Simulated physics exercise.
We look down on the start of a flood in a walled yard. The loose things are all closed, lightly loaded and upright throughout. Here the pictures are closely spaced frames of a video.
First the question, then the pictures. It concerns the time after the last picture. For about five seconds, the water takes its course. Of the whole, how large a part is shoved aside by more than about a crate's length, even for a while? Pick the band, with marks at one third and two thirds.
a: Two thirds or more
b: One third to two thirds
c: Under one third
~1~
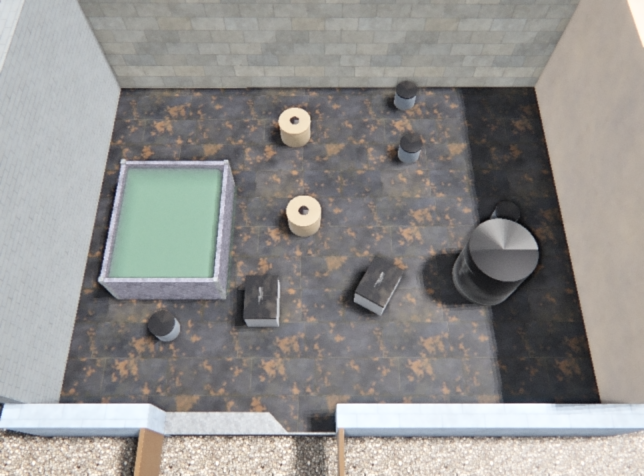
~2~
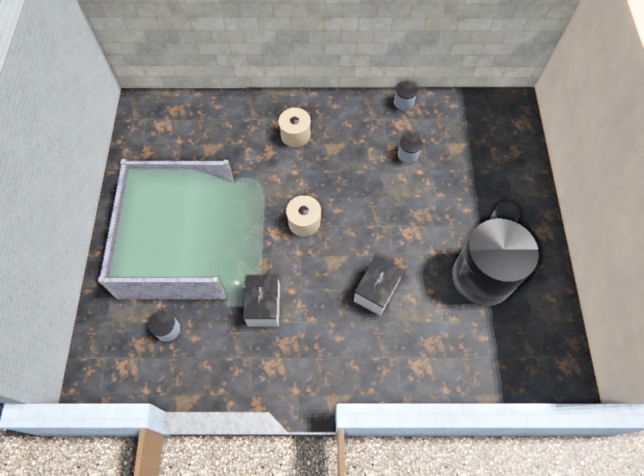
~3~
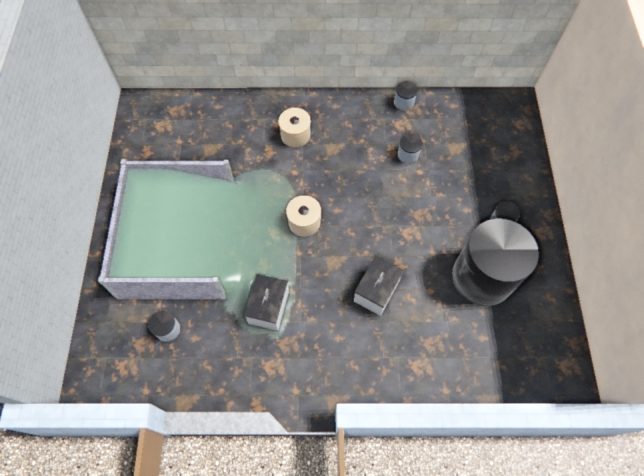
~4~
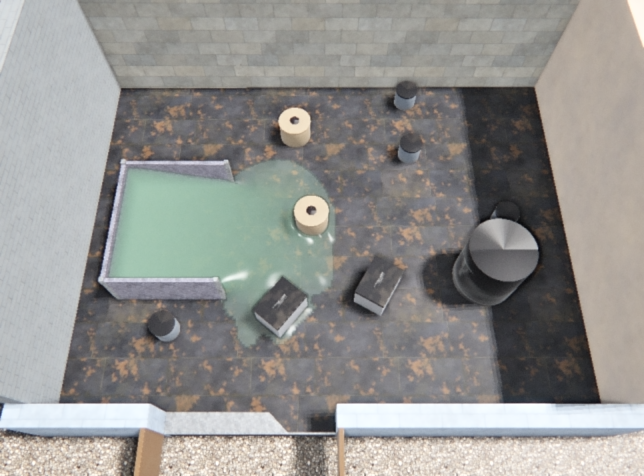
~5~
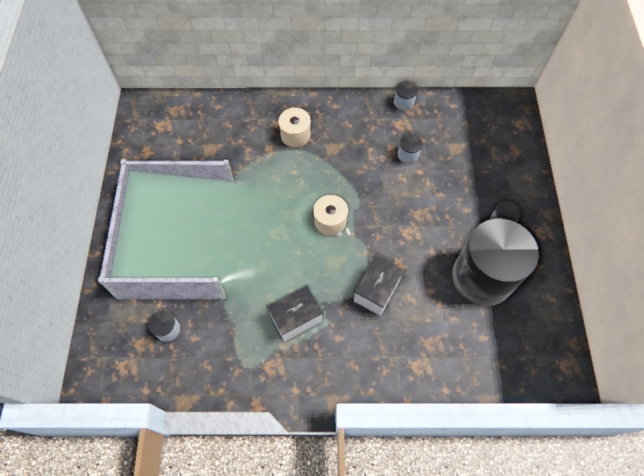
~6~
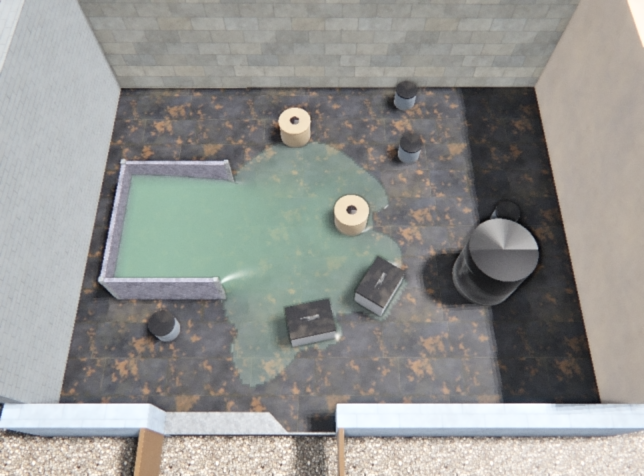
(a) Two thirds or more.
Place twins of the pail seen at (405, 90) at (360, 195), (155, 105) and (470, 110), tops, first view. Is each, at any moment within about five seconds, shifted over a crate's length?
So, in order, the copies go a long way, nowhere much, a long way.
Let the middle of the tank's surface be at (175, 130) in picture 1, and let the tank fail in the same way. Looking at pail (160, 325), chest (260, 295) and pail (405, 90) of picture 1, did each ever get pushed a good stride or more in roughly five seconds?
The three, one by one: Short of that, short of that and past that mark.
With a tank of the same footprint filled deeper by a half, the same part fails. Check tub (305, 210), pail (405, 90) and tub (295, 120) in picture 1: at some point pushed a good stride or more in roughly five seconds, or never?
Taking them as listed - the full distance for the first, the full distance for the second, a shorter distance for the third.
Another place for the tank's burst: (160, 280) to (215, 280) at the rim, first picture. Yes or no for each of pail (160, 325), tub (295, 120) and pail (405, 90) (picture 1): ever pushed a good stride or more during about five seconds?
Travels that far, falls short, falls short.
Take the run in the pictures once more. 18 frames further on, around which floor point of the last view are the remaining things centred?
Centre of the remaining clutter: Around (441, 207).
A moment on, 2 of 8 are well off their spots; 0 afloat.
Next, 5 of 8 are well off their spots; 4 afloat.
Later, 5 of 8 are well off their spots; 6 afloat.
In the end, 6 of 8 are well off their spots, and 6 have been at some point; 6 afloat.
